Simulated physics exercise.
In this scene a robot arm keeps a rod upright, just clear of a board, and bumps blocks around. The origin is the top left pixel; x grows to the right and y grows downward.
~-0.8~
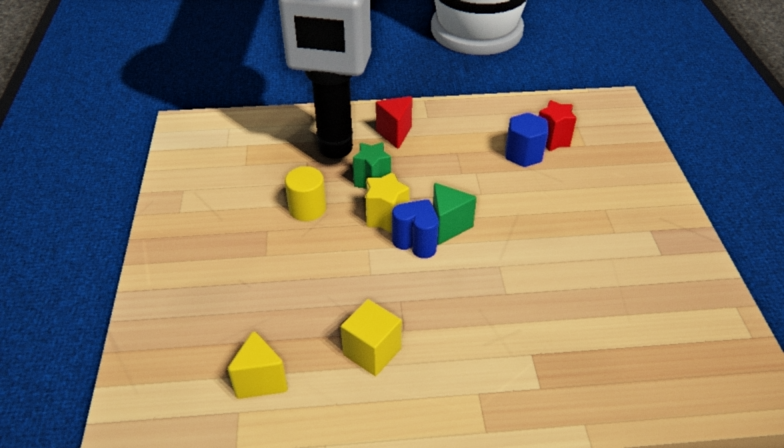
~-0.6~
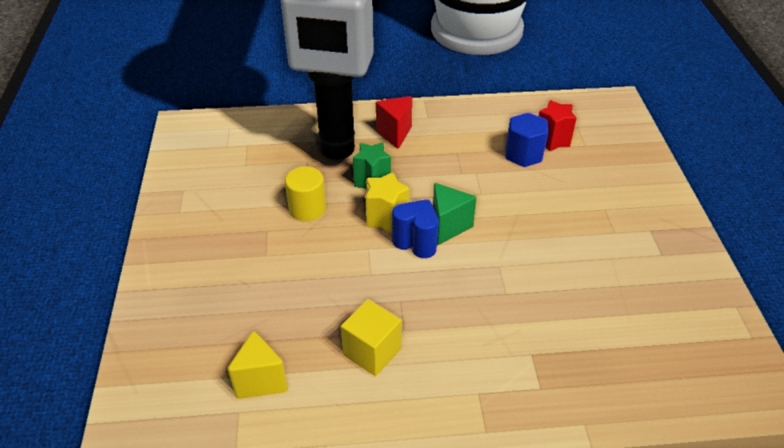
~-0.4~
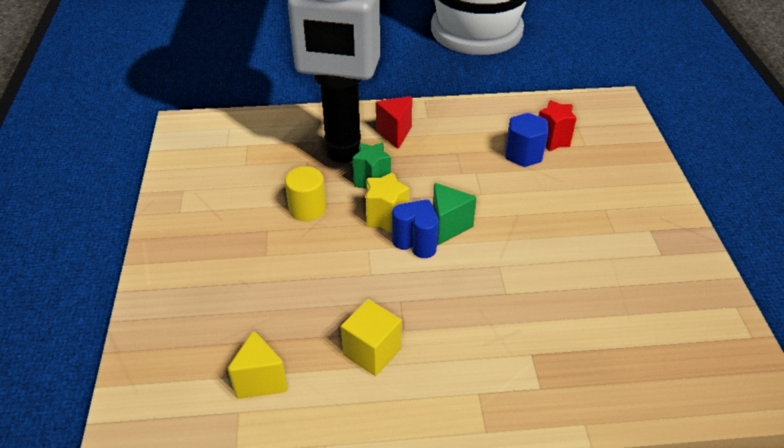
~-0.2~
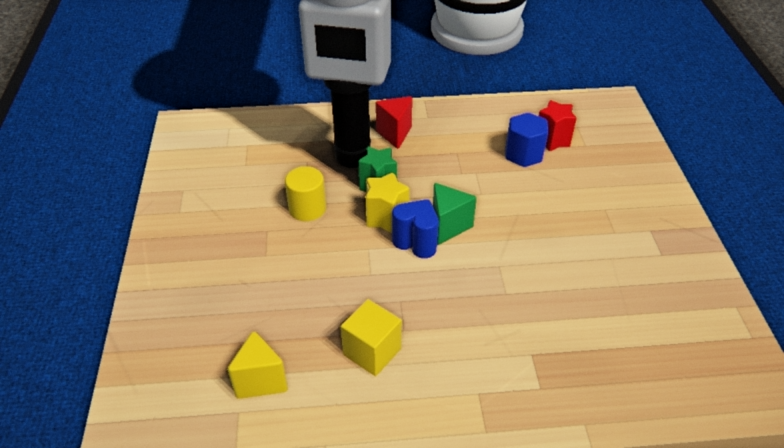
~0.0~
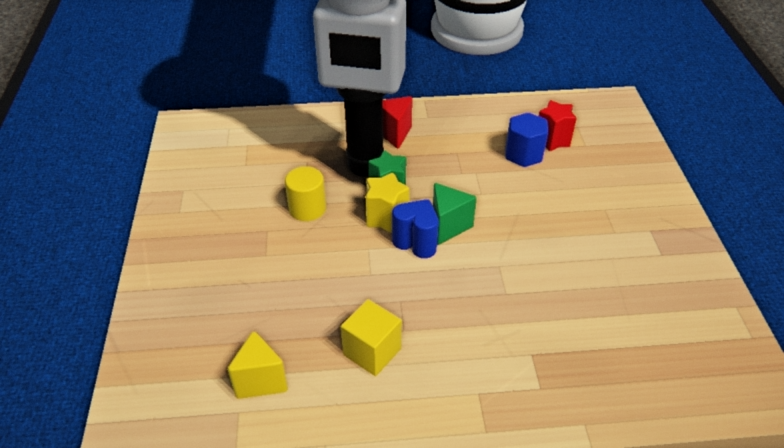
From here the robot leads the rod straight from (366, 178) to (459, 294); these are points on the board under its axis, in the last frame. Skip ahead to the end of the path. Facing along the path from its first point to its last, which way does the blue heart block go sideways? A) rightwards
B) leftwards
(A)
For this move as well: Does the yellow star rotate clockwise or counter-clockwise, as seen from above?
The answer is clockwise.
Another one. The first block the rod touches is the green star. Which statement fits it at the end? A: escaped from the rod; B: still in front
My answer is option A.
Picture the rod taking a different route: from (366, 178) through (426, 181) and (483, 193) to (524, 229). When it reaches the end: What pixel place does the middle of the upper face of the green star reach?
Its top middle: (417, 172).
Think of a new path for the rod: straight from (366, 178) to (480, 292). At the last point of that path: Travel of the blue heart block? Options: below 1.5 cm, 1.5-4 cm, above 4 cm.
Travels over 4 cm.
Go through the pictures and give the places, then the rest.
Rod tip (336, 149); block tops, yellow star (386, 187); green star (372, 152); blue heart block (417, 212); green triangular piece (450, 197), in the first picture.
Rod (338, 150); blocks unchanged, in the second picture.
Rod (344, 153); blocks unchanged, in the third picture.
Rod (353, 158); green star (378, 157), in the fourth picture.
Rod (366, 166); yellow star (386, 187); green star (389, 162); blue heart block (417, 212); green triangular piece (450, 197), in the fifth picture.
The first path, step by step. One third of the way, rod (393, 202); yellow star (400, 211), turned 65° clockwise; green star (426, 179), turned 55° anticlockwise; blue heart block (427, 235), turned 40° anticlockwise.
Two thirds of the way, rod (425, 240); yellow star (412, 248), turned 110° clockwise; green star (430, 181), turned 85° anticlockwise; blue heart block (442, 278), turned 70° anticlockwise; green triangular piece (459, 198), turned 25° clockwise.
At the end, rod (460, 282); yellow star (411, 261), turned 155° clockwise; green star (430, 181), turned 85° anticlockwise; blue heart block (443, 296), turned 85° anticlockwise; green triangular piece (459, 198), turned 25° clockwise.
